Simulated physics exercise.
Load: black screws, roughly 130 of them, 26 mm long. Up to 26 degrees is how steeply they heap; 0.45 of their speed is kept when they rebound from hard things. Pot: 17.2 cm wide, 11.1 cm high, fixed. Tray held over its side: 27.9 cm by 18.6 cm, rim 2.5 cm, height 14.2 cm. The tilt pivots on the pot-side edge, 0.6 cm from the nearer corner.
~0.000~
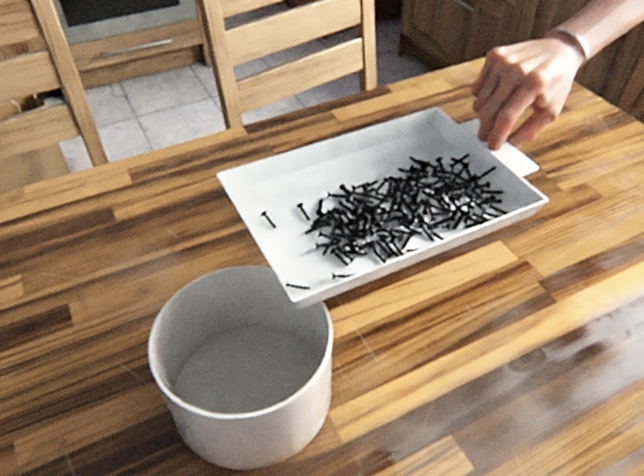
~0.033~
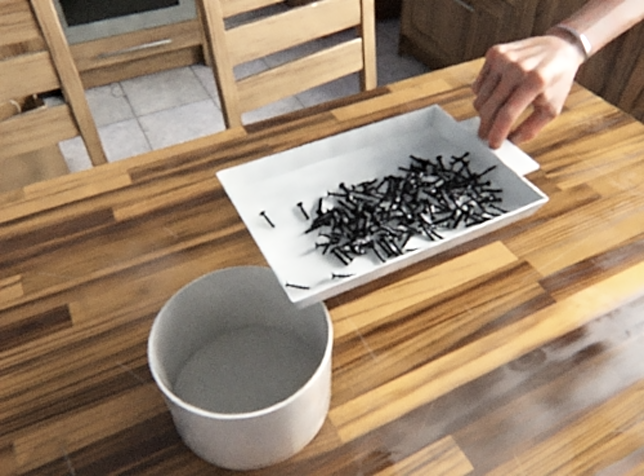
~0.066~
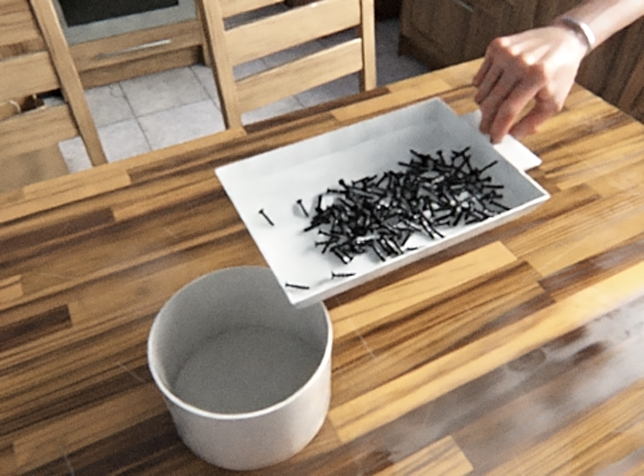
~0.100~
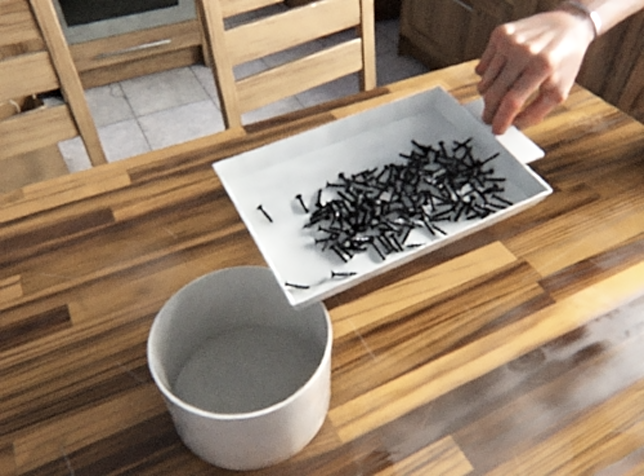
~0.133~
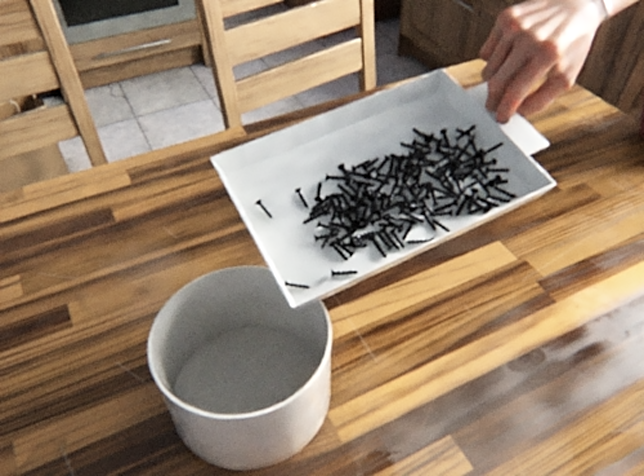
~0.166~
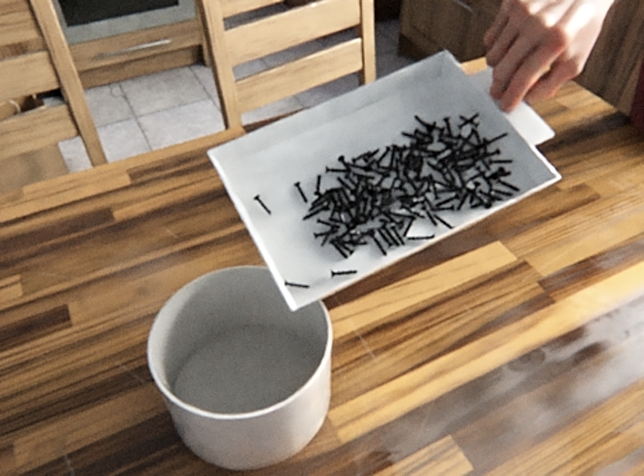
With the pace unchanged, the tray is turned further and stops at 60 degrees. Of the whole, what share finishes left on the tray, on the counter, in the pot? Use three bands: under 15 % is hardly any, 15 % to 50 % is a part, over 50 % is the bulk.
Shares - tray: A part; counter: A part; pot: A part.
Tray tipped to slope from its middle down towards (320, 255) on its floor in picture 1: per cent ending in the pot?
70 %.
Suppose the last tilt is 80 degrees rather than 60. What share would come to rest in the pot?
It would land at about 45 percent.
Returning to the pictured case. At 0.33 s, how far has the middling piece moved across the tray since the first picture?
I'd say close to 1 centimetres.
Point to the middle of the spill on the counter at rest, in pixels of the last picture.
Middle of the spill at rest: Roughly (344, 454).
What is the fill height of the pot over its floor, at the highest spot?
Some 1.5 cm up.
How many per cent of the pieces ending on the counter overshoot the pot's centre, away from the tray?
About 10 %.
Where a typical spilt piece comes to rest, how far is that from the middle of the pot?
About 14 centimetres.
After 0.33 s, tilt 40 degrees; the tray holds 100 %, the pot 0 %.
After 0.43 s, tilt 55 degrees; the tray holds 100 %, the pot 0 %.
After 0.67 s, tilt 60 degrees; the tray holds 70 %, the pot 10 %.
By 1.9 s all is still; tray 35 %, counter 35 %, pot 30 %.
